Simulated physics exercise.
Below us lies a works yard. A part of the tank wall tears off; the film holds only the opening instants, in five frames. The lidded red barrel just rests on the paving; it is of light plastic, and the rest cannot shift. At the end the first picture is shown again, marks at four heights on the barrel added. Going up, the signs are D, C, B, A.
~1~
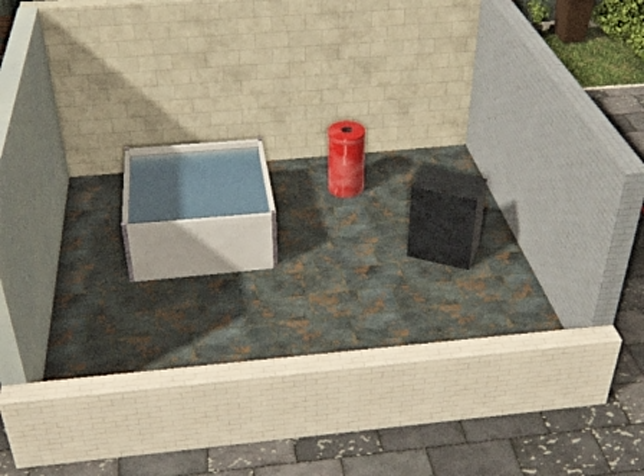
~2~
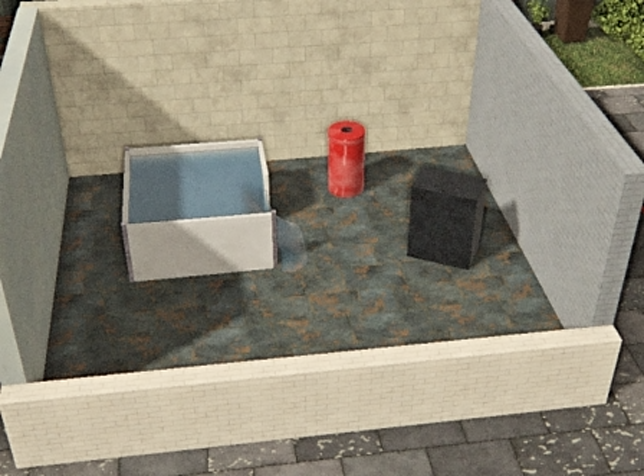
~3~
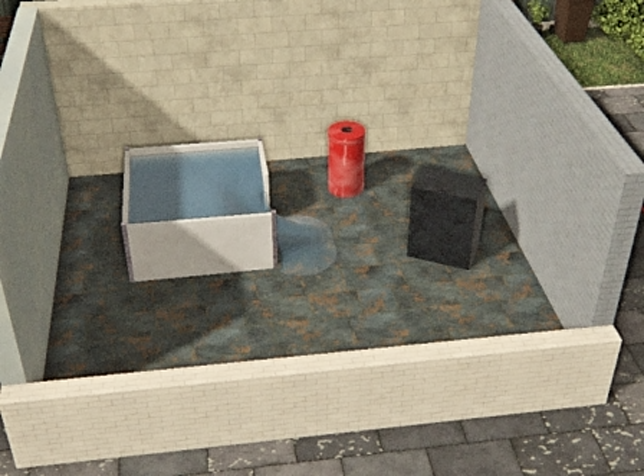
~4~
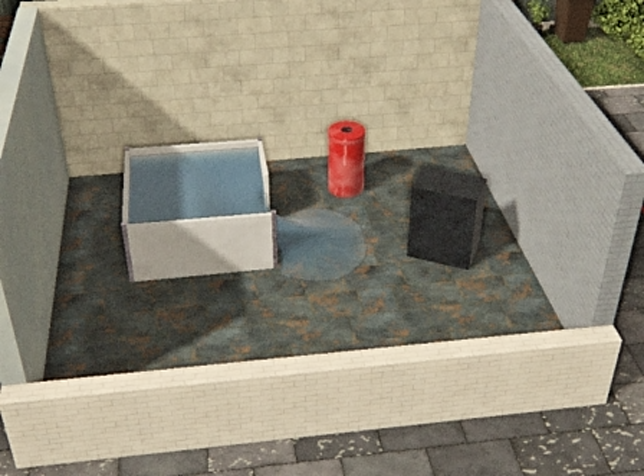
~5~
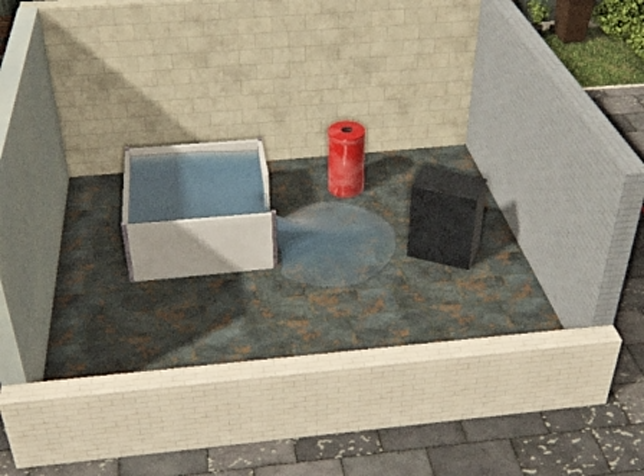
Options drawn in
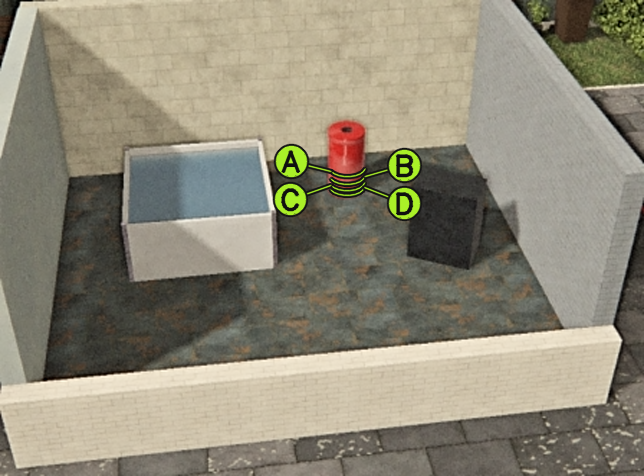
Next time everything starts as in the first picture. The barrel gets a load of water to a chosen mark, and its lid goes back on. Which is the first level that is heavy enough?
I would pick level C.
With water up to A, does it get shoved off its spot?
No, not at all.
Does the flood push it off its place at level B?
No, not at all.
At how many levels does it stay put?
Three.
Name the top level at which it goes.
That would be D.
In lime, A at (350, 176); B at (350, 184); C at (349, 190); D at (349, 195); from the bottom up D, C, B, A.
Choosing A, it does not move.
Choosing B, it does not move.
Choosing C, it does not move.
Choosing D, it is pushed about twice its own width away.
